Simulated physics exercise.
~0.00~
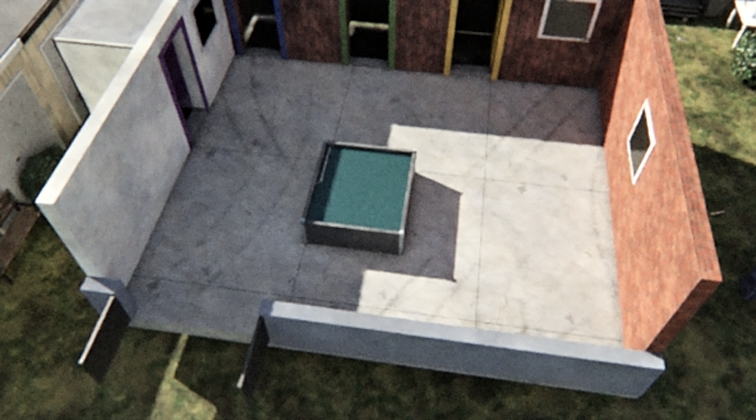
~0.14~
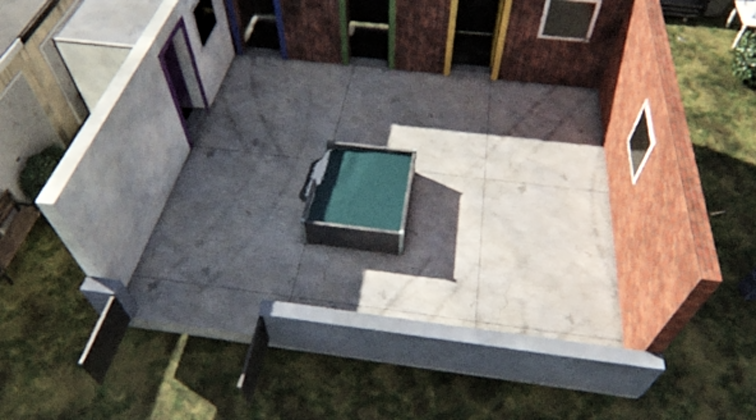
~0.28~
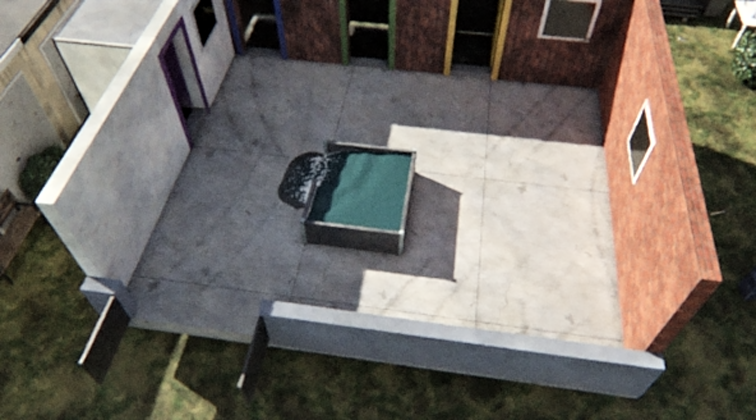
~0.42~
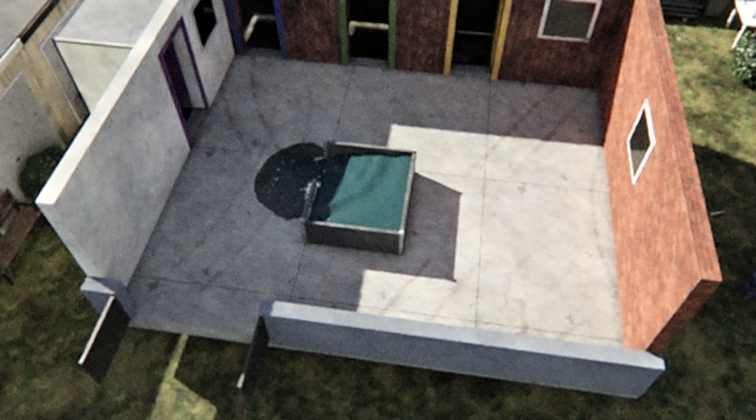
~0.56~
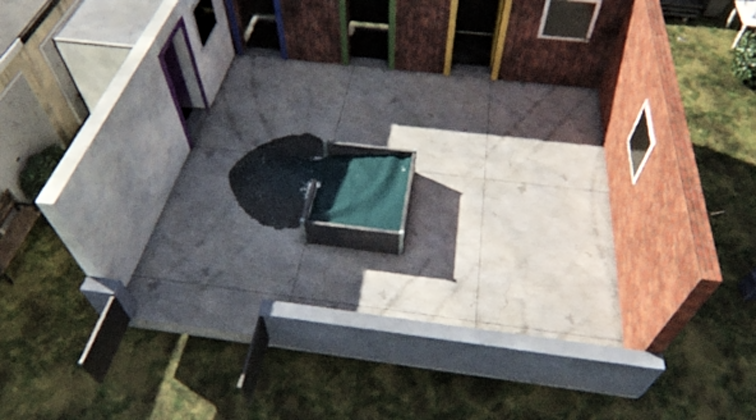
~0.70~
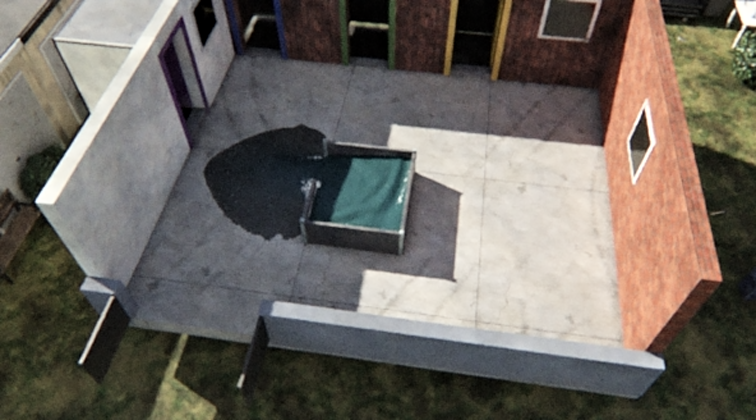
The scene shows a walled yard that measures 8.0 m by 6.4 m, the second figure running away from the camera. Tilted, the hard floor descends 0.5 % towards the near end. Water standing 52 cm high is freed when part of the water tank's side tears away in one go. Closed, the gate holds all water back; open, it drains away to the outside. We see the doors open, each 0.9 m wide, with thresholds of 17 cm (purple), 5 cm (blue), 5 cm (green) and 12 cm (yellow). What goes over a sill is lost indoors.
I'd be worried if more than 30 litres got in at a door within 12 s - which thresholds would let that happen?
Outcome: Purple door: Below the cap. Blue door: Above the cap. Green door: Below the cap. Yellow door: Below the cap.
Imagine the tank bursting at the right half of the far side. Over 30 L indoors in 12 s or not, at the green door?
Green: Exceeds.
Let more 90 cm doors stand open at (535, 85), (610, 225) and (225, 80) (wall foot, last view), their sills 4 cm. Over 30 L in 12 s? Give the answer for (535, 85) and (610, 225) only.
Result in order - not enough, then not enough.
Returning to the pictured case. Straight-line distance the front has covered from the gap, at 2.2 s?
Roughly 4.2 metres out.
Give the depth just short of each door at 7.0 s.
Depths: Purple door 7 cm, blue door 8 cm, green door 3 cm, yellow door 1 cm.
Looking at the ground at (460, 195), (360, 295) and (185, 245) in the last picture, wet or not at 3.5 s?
Untouched, untouched, soaked.
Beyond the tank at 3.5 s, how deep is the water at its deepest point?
Depth: Approx. 18 cm.
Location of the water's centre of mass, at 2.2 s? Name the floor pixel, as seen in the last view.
Centre: Roughly (302, 182) px.
After 1.4 s water covers 15 % of the floor and is deepest (26 cm) near (313, 178); purple door 18 cm at the sill, 0 L in, blue door not reached, green door not reached, yellow door not reached.
After 2.2 s water covers 20 % of the floor and is deepest (22 cm) near (182, 170); purple door 21 cm at the sill, 2 L in, blue door not reached, green door not reached, yellow door not reached.
After 3.5 s water covers 25 % of the floor and is deepest (18 cm) near (234, 56); purple door 12 cm at the sill, 7 L in, blue door 15 cm at the sill, 34 L in, green door not reached, yellow door not reached.
After 7.0 s water covers 40 % of the floor and is deepest (9 cm) near (121, 302); purple door 7 cm at the sill, 7 L in, blue door 8 cm at the sill, 117 L in, green door 3 cm at the sill, 0 L in, yellow door 1 cm at the sill, 0 L in.
After 12.0 s water covers 60 % of the floor and is deepest (5 cm) near (121, 302); purple door 4 cm at the sill, 7 L in, blue door 3 cm at the sill, 126 L in, green door 2 cm at the sill, 0 L in, yellow door 1 cm at the sill, 0 L in.
